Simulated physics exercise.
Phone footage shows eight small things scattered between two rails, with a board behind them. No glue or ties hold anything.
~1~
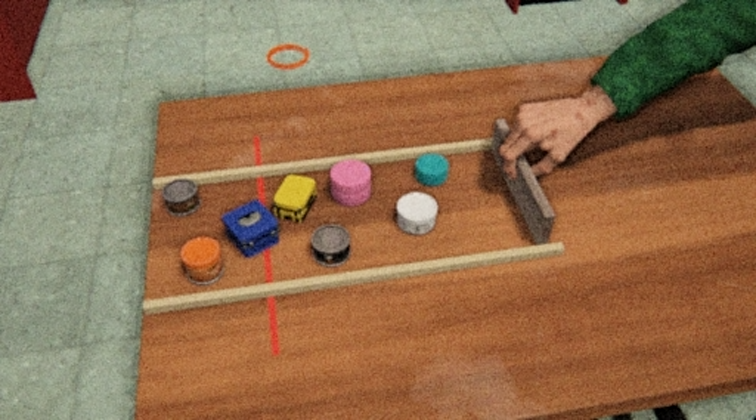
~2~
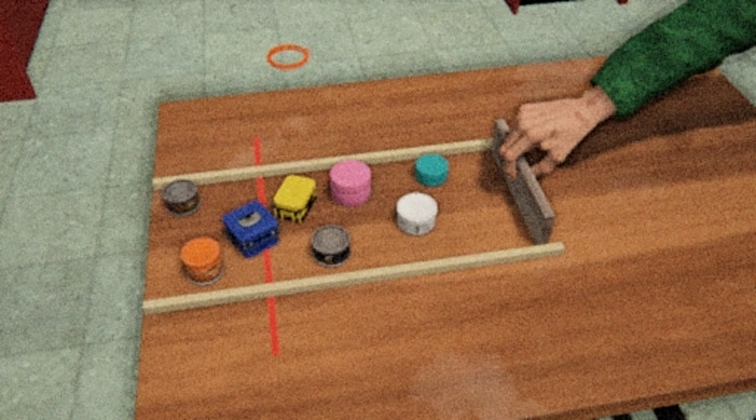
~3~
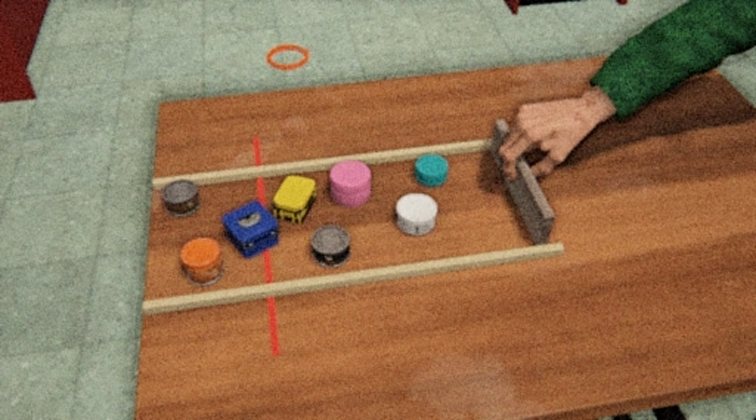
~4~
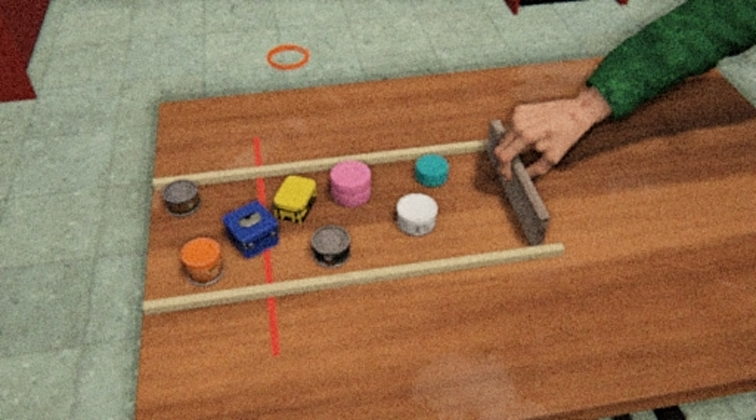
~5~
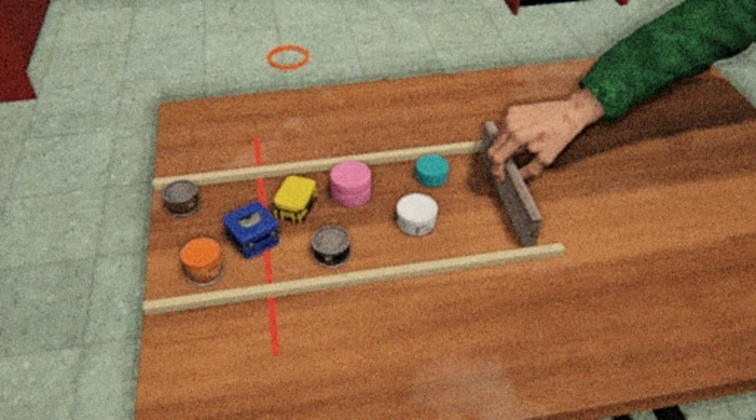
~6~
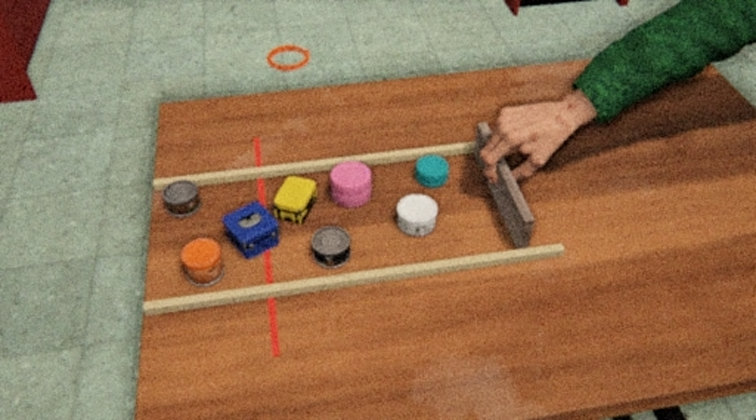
A hand in a green sleeve slid a board a short way left between two pale rails on a wooden table, while the eight small tins, lids and cases in front of it stayed still.
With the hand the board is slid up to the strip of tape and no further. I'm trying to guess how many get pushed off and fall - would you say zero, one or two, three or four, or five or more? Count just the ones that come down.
Gone: Not a single one.
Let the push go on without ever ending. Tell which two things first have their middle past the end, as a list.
First the brown tin, and second the blue case.
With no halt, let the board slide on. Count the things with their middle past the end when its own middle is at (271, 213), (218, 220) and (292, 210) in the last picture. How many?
0, 1 and 0.
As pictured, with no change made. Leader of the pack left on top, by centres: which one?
Result: Brown tin.
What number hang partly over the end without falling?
Expected count: 0.
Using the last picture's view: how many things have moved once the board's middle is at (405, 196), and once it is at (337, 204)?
By then 3, and 6.
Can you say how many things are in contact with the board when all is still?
4 of them.
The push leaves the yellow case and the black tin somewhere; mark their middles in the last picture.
Final spots - yellow case (209, 205), black tin (249, 269).
Early on, none off yet; brown tin at rest near (182, 199); orange pot at rest near (203, 263); blue case at rest near (252, 231).
A while later, none off yet; brown tin at rest near (182, 199); orange pot at rest near (203, 263); blue case travelled a little near (239, 237).
Finally, the number that fall off is zero.
